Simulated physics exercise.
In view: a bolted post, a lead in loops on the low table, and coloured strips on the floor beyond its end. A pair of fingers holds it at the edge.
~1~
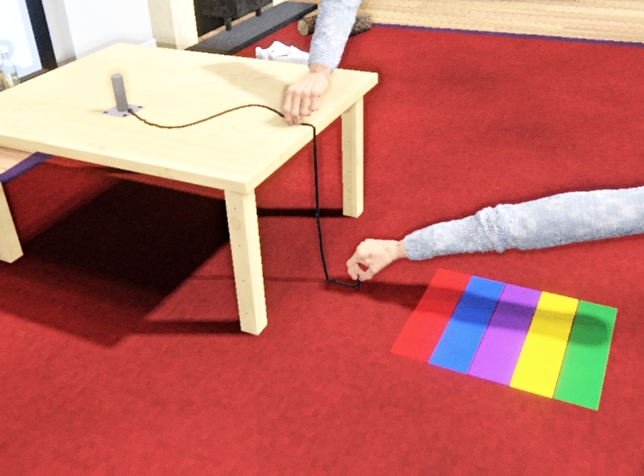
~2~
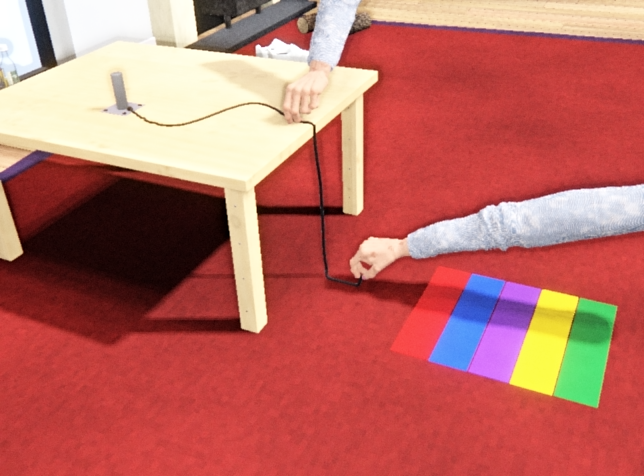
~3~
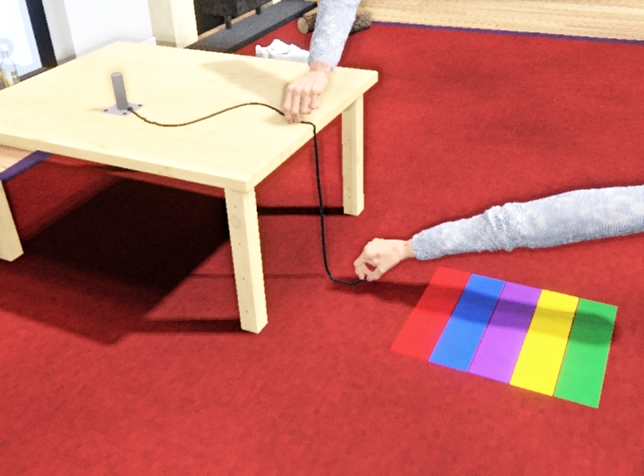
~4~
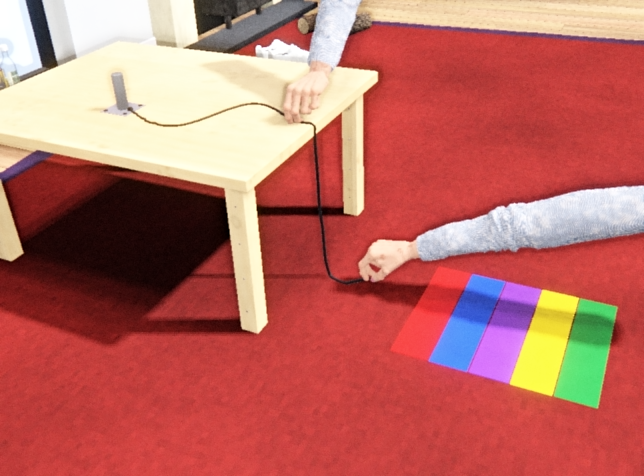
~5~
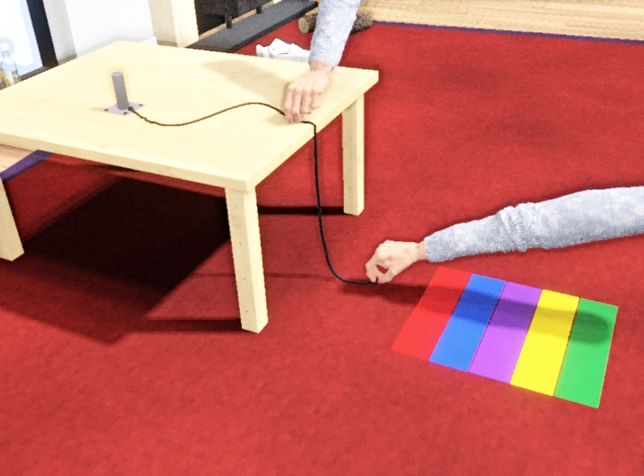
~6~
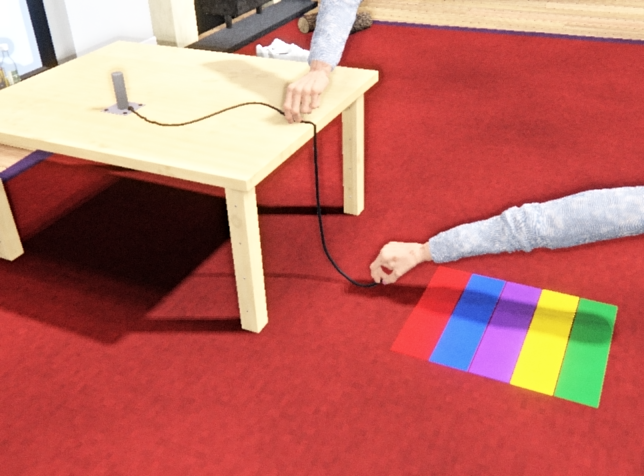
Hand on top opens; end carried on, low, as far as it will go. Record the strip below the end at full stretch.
Below the end: Yellow.
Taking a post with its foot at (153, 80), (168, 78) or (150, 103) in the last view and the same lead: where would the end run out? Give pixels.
First try about (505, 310), second about (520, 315), third about (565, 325).
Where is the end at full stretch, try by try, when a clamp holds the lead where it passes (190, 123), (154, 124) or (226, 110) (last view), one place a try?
Near (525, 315), then (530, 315), then (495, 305).
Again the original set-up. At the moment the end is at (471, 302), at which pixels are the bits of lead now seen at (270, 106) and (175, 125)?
Approx. (305, 125); approx. (201, 114).
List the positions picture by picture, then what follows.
End (358, 277); red (417, 340); blue (456, 350); purple (495, 361); yellow (537, 372); green (580, 384), in the first picture.
End (361, 276); lead through (145, 119) (205, 118) (266, 105) (312, 127) (322, 200) (325, 261), in the second picture.
End (366, 277), in the third picture.
End (370, 278); lead through (145, 119) (205, 119) (267, 106) (313, 127) (319, 200) (326, 261), in the fourth picture.
End (377, 279), in the fifth picture.
End (381, 280); lead through (145, 118) (205, 118) (267, 105) (313, 127) (318, 199) (332, 261), in the sixth picture.
Early on, end near (471, 302); over blue.
Midway, end near (518, 313); over purple.
At the end of the slack, end near (546, 320); over yellow. The yellow one.
